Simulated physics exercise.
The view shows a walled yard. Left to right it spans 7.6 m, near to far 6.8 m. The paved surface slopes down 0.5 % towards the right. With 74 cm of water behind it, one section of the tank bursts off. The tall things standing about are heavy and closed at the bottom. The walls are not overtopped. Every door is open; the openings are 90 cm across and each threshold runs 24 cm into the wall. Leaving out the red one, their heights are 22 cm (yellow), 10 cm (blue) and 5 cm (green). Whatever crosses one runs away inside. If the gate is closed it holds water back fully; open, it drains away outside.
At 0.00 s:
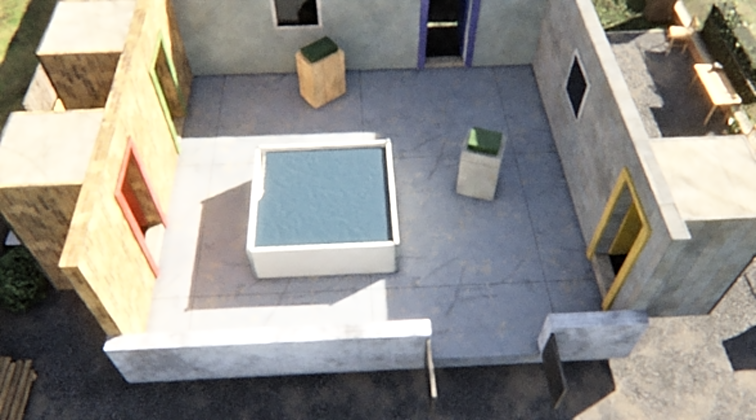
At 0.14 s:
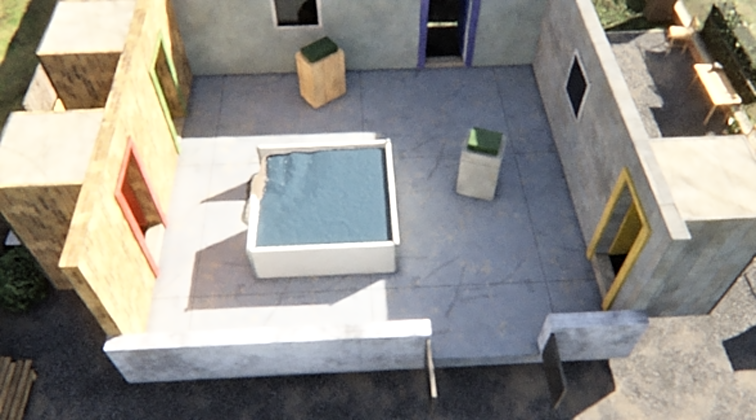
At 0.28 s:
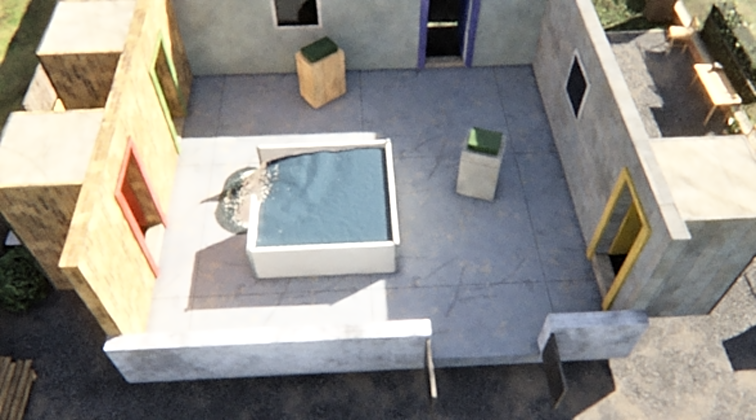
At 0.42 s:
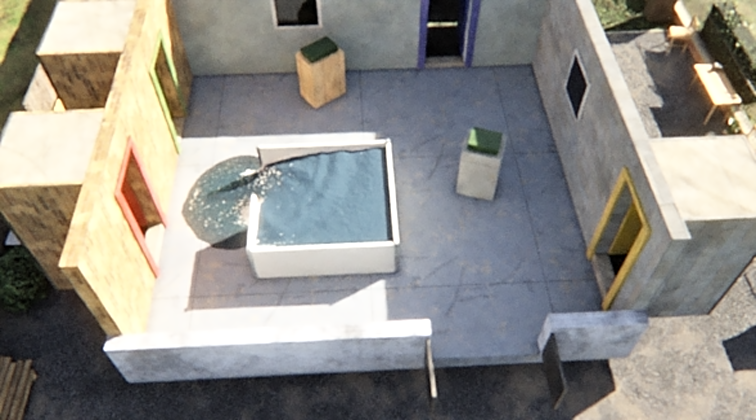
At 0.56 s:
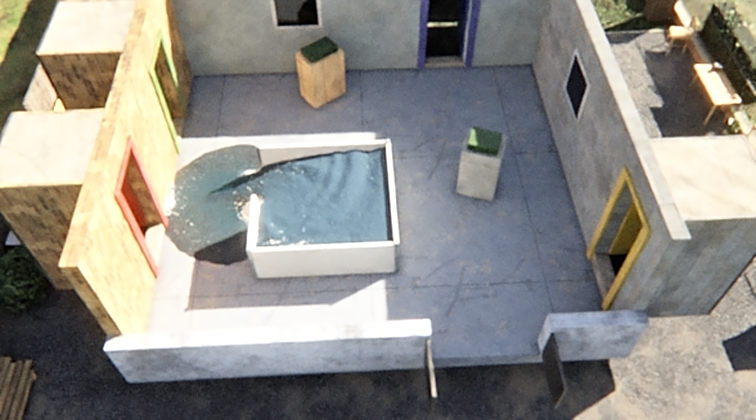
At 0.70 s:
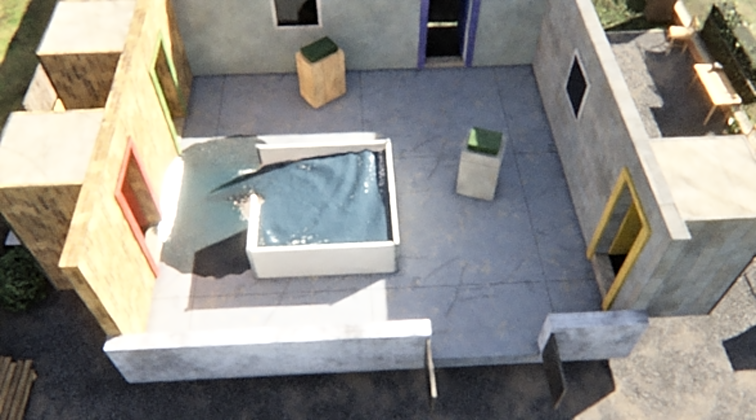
Walled paved yard with a raised square tank of water, its left side bursting open and water spreading leftward to the red door.
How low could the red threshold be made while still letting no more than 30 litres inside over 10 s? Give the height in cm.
Close to 22 cm is just enough.
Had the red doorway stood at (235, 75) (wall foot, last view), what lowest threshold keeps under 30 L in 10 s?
Roughly 22 cm.
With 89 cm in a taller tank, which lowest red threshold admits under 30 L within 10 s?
Then roughly 28 cm.
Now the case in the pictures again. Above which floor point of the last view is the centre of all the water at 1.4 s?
Near (290, 212).
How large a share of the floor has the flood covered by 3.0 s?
About 30 per cent.
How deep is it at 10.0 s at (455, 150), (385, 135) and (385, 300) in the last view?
In that order: 3, 4 and 5 cm.
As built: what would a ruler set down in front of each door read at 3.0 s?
In cm: Red 21, yellow 0, blue 0, green 14.
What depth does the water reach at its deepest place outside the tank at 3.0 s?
About 34 cm.
After 1.4 s water covers 15 % of the floor, deepest (47 cm) near (171, 199); 26 cm at the red door, 8 litres in over its 17 cm threshold.
After 3.0 s water covers 30 % of the floor, deepest (34 cm) near (209, 78); 21 cm at the red door, 57 litres in over its 17 cm threshold.
After 10.0 s water covers 95 % of the floor, deepest (14 cm) near (307, 92); 8 cm at the red door, 72 litres in over its 17 cm threshold.
At the red door as built, the water arrived by 0.7 s and peaked near 27 cm at 2.0 s.
With a threshold of 19 cm, 53 litres would have come in within the 10 s; with 25.5 cm, 15 litres. So under 30 litres takes about 22 cm.
